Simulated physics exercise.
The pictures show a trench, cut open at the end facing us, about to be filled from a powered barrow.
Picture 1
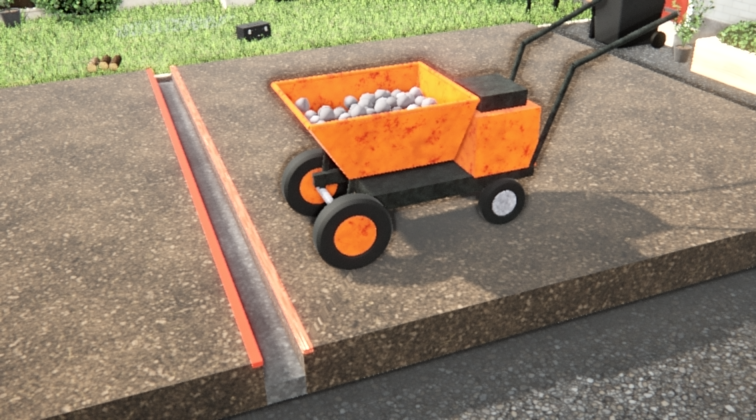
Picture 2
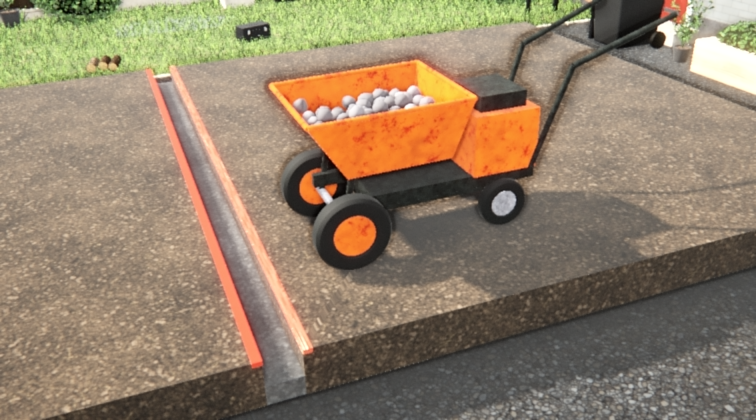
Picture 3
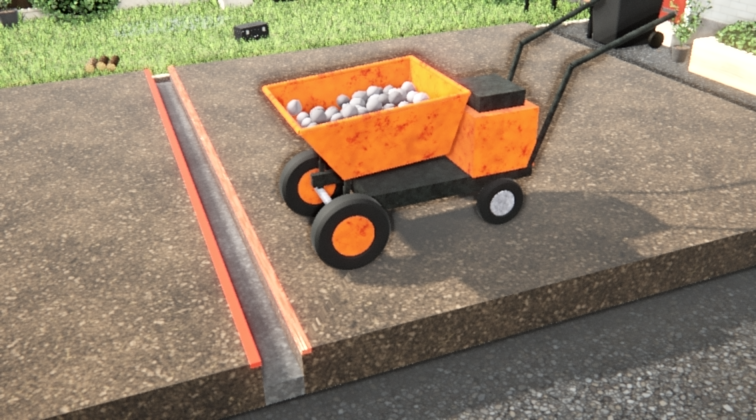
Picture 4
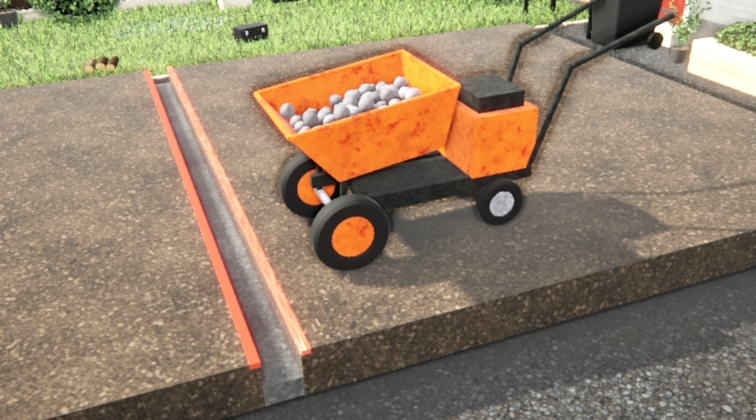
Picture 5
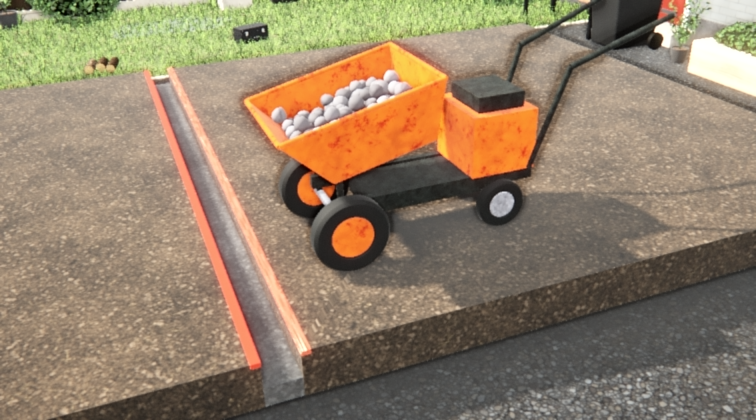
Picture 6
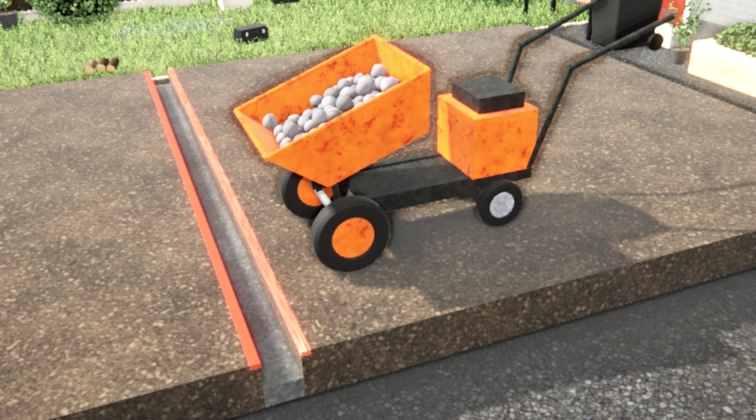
The orange skip of grey cobbles starts level, then tilts forward toward the narrow trench.
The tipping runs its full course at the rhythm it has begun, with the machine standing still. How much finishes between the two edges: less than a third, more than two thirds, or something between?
Between the edges lies less than a third of the load.
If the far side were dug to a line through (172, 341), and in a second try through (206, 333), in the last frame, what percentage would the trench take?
About 90 and 50 per cent.
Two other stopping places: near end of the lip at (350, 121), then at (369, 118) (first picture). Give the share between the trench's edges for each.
Roughly 50 per cent, and 60 per cent.
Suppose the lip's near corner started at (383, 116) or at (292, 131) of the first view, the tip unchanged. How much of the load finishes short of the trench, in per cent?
Near 20 % and 0 %.
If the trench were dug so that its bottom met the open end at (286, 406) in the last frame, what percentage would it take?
About 0 per cent.
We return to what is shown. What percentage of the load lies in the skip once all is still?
Near 15 %.
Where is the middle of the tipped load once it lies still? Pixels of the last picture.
Near (168, 273).
Soon, skip tipped steeply; all in the skip.
A while on, skip tipped right over; most in the skip; about a quarter beyond it; a stray few falling.
Towards the end, skip tipped right over; about a quarter in the skip; most beyond it.
Finally, skip tipped right over; a small part in the skip; a stray few in or heaped over the trench; most beyond it.
